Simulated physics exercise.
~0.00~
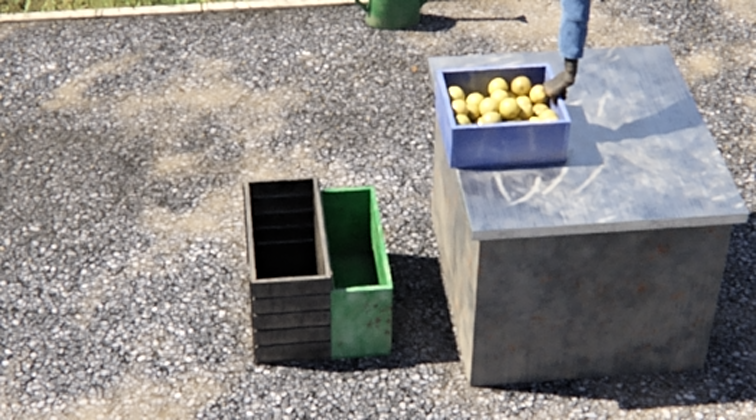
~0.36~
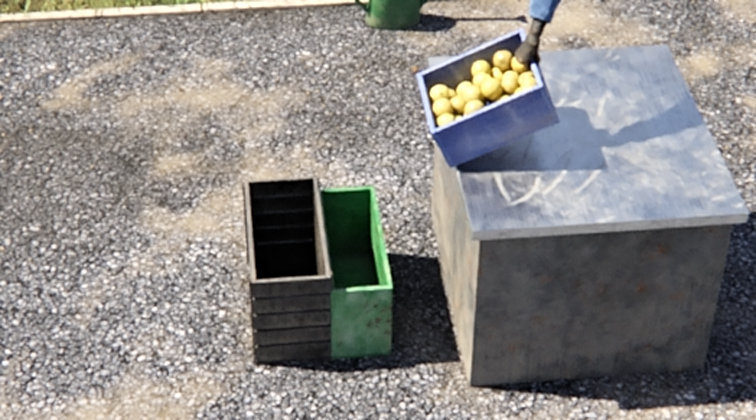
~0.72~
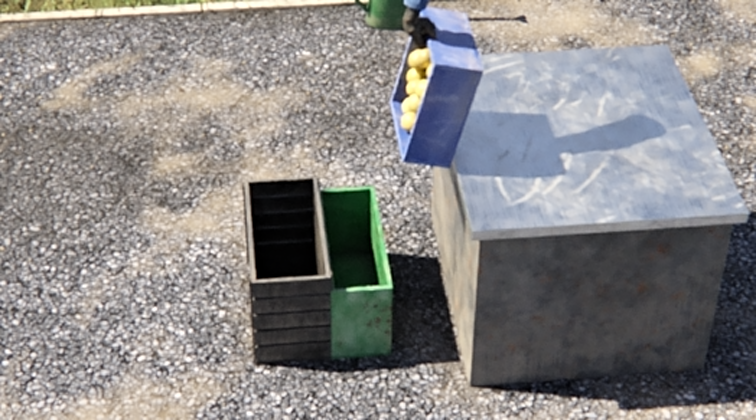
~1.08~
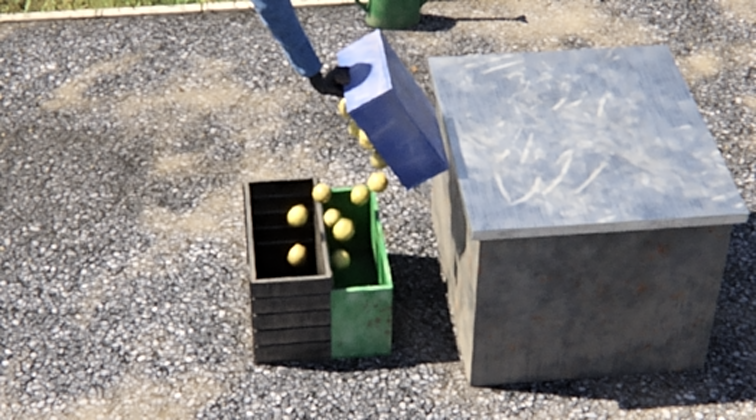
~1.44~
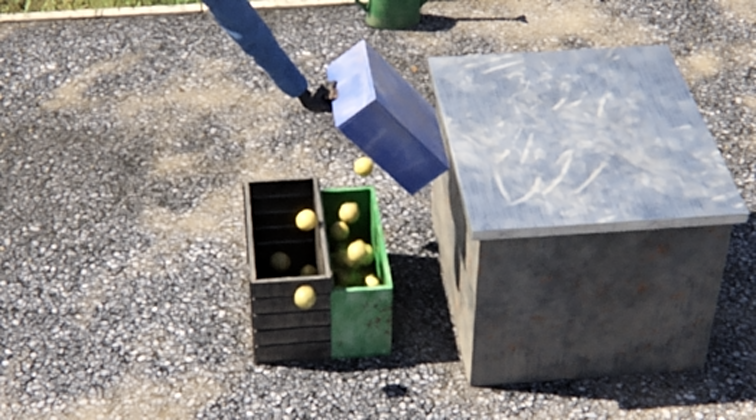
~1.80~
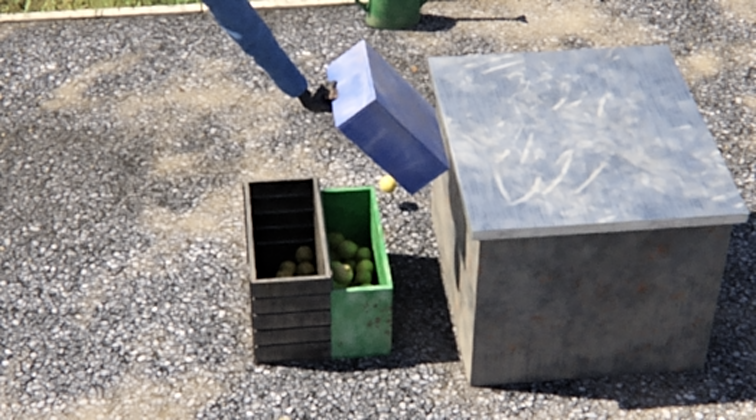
A blue crate of yellow apples was tilted by a gloved hand over the left end of a bench until the fruit tumbled out, most landing in the green trough and some in the black one beyond, with a last one still falling beneath the crate.
